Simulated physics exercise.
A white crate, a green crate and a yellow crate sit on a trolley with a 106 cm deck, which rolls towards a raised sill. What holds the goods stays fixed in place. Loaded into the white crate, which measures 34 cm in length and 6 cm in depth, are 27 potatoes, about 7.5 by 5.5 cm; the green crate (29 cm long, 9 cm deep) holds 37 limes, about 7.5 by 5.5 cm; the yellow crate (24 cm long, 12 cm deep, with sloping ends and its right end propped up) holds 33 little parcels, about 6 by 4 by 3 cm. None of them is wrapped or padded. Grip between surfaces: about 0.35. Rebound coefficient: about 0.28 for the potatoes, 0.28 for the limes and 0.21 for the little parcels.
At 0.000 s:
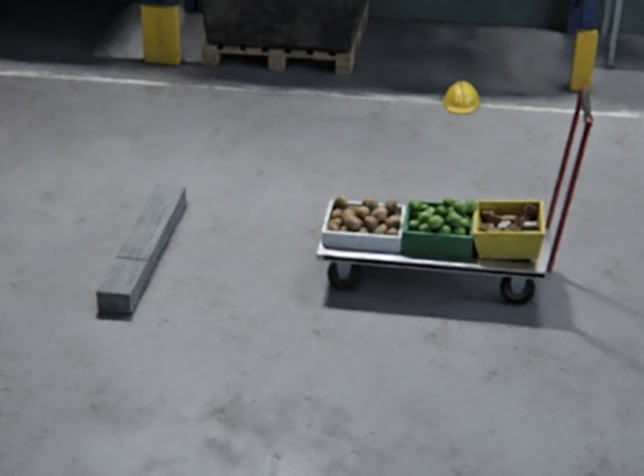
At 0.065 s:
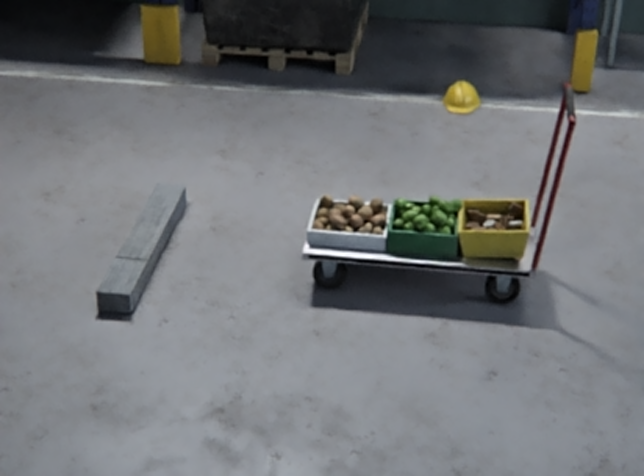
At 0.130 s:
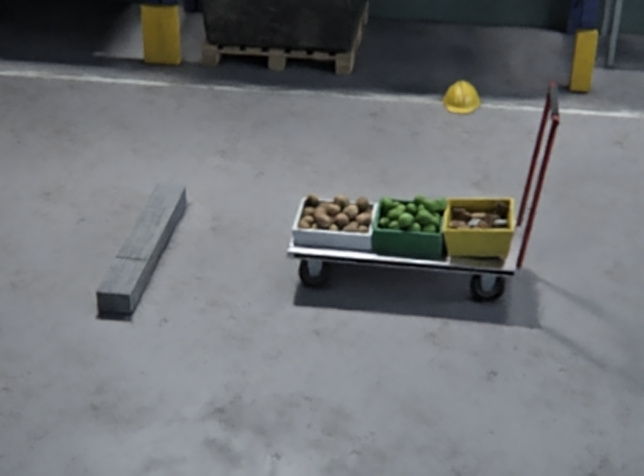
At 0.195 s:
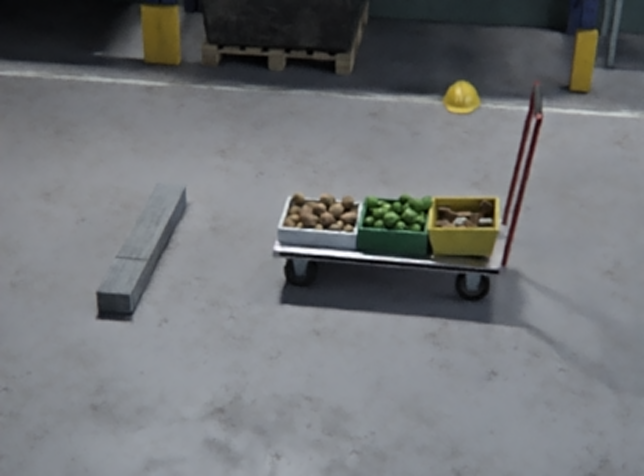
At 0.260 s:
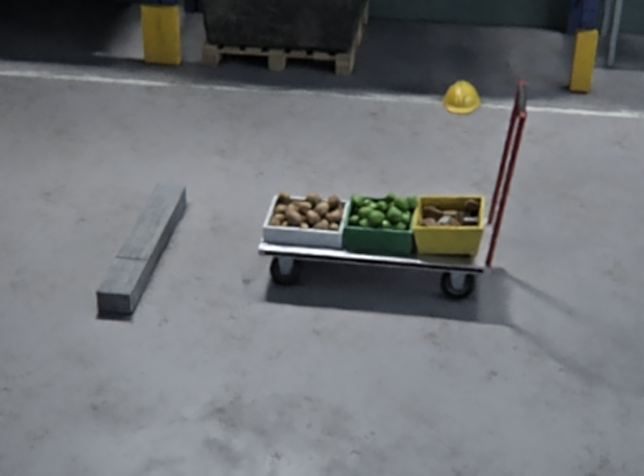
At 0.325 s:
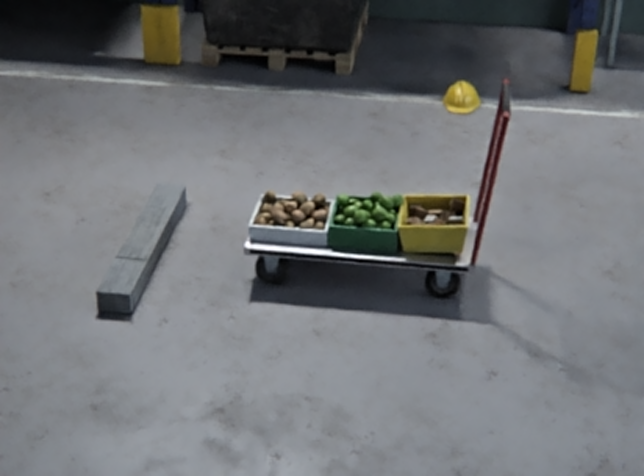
A trolley carrying potatoes, limes and little parcels in three crates rolls slowly left.
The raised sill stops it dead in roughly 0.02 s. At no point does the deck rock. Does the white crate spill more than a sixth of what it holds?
No.
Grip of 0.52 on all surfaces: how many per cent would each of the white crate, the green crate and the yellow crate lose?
In that setup white crate sheds 10 percent, green crate sheds 10 percent, and yellow crate sheds 0 percent.
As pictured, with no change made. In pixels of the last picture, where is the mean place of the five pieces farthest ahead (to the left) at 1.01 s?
Around pixel (161, 204).
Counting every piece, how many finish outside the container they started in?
Some 4 pieces.
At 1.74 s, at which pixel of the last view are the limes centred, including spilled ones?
The middle is around (254, 208).
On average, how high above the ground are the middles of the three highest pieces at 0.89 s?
Mean height: Some 40 cm.
After 0.79 s, contact.
After 0.89 s, white crate 27 in, 0 out, green crate 37 in, 0 out and yellow crate 33 in, 0 out.
After 1.01 s, white crate 27 in, 0 out, green crate 35 in, 2 out and yellow crate 33 in, 0 out.
After 1.24 s, white crate 27 in, 0 out, green crate 33 in, 4 out and yellow crate 33 in, 0 out.
When it is over (at 1.74 s), white crate 27 in, 0 out, green crate 33 in, 4 out and yellow crate 33 in, 0 out. Asked share, 0 of 27, 0 per cent.
